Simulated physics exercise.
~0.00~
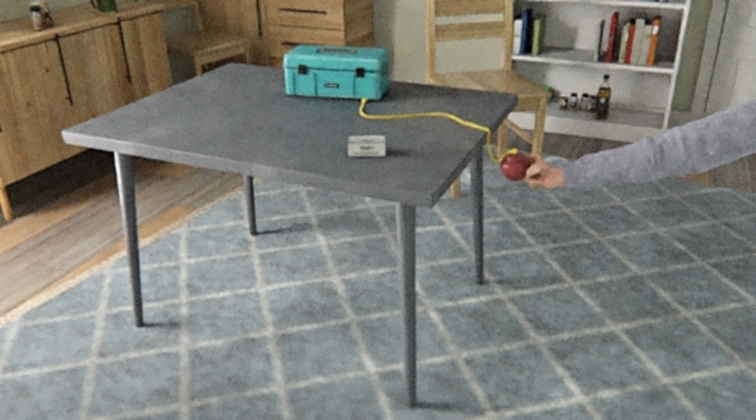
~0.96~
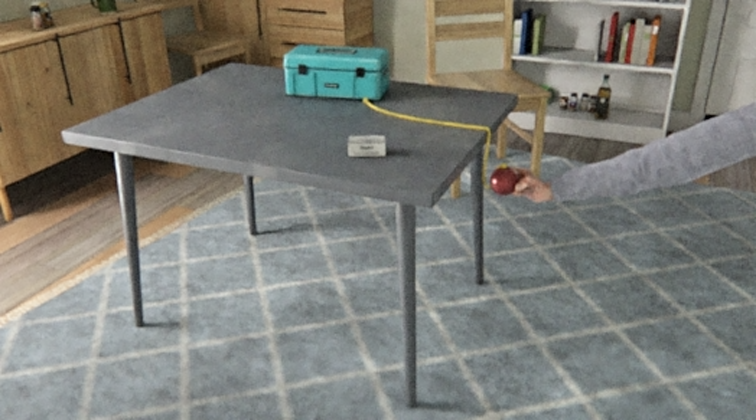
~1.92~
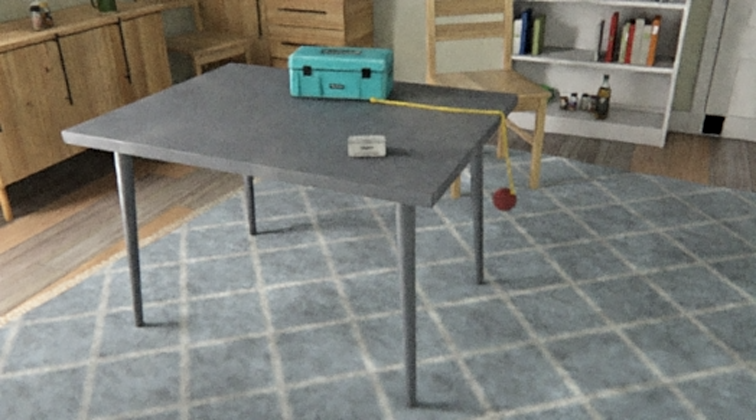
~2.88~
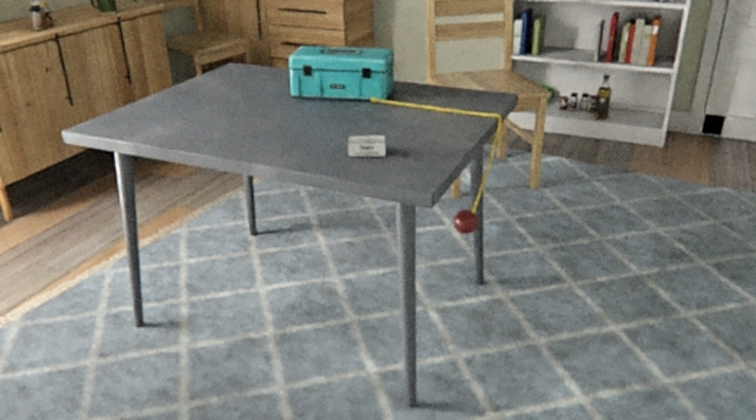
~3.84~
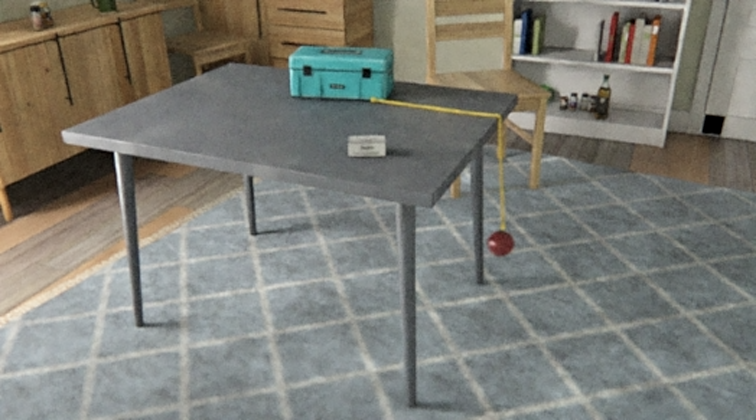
In a room with a patterned rug, a hand releases a red apple tied by a yellow shoelace to a turquoise toolbox on a gray table; the apple drops and swings, the toolbox shifts slightly, and the apple ends hanging below the edge while the white box stays put.
